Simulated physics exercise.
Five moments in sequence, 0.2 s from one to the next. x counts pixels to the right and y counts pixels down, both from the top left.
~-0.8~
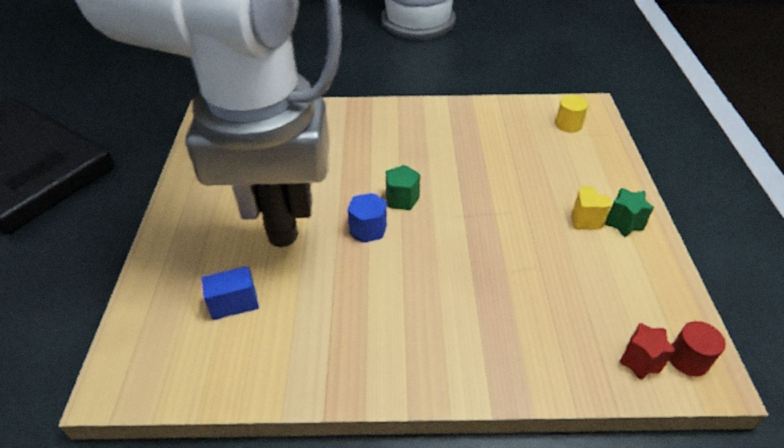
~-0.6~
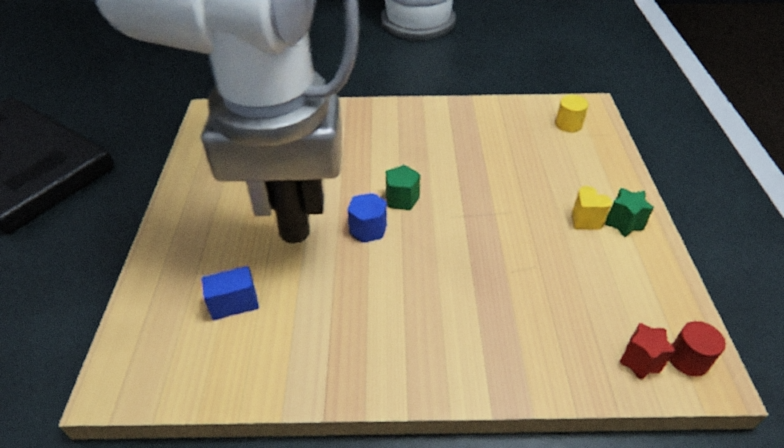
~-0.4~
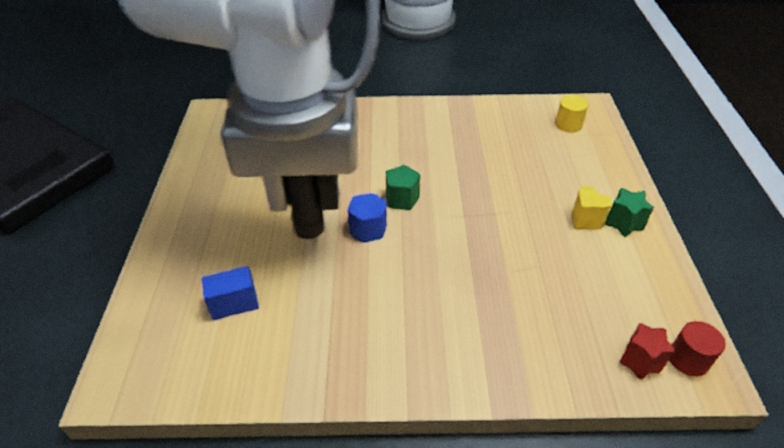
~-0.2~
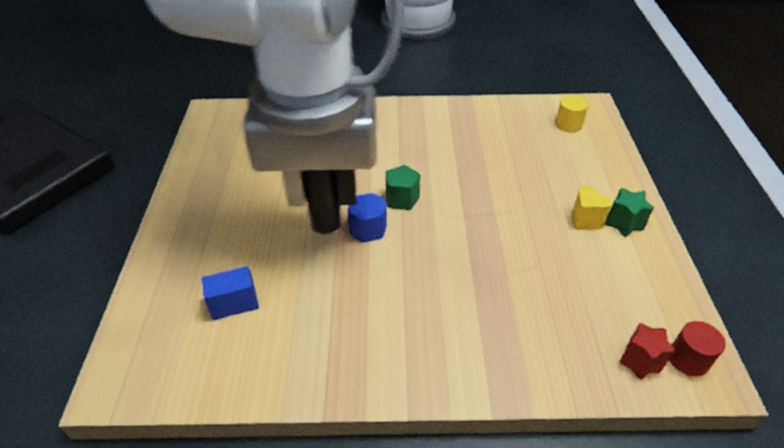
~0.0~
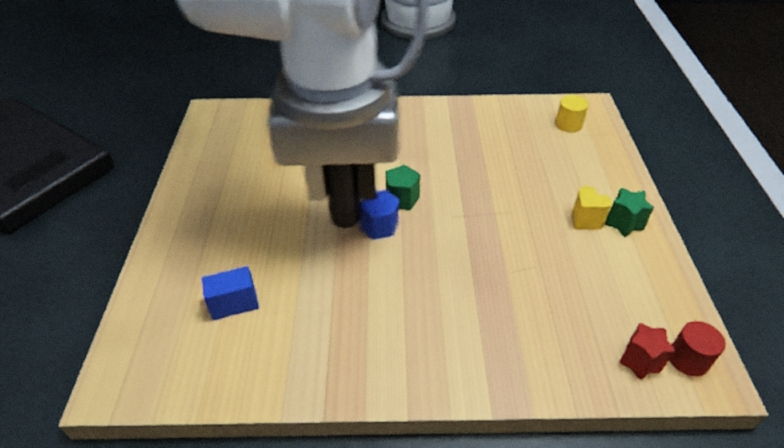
A robot arm with a dark rod slid steadily right across a wooden board scattered with coloured blocks, then nudged the blue six-sided block slightly right, closer to the green pentagon, which stayed still.
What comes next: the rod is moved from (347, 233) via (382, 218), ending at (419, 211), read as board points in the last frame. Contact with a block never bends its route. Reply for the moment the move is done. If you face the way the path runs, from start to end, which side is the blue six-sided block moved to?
Shifted right.
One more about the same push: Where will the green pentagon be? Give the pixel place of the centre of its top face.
At pixel (419, 167).
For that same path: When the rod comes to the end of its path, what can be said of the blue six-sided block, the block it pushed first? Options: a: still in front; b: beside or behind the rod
Letter a.
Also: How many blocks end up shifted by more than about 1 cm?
2.
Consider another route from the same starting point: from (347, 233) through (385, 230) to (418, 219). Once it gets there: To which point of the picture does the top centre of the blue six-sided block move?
If I read the scene right, the answer is (450, 187).
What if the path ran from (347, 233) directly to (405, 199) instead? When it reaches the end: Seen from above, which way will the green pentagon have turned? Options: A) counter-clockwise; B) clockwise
Choice A: Counter-clockwise.
What follows on the original path. Halfway along, rod at (382, 203); blue six-sided block at (415, 197), turned 40° clockwise; green pentagon at (405, 173).
At the end, rod at (420, 197); blue six-sided block at (450, 199), turned 80° clockwise; green pentagon at (419, 167), turned 60° anticlockwise.
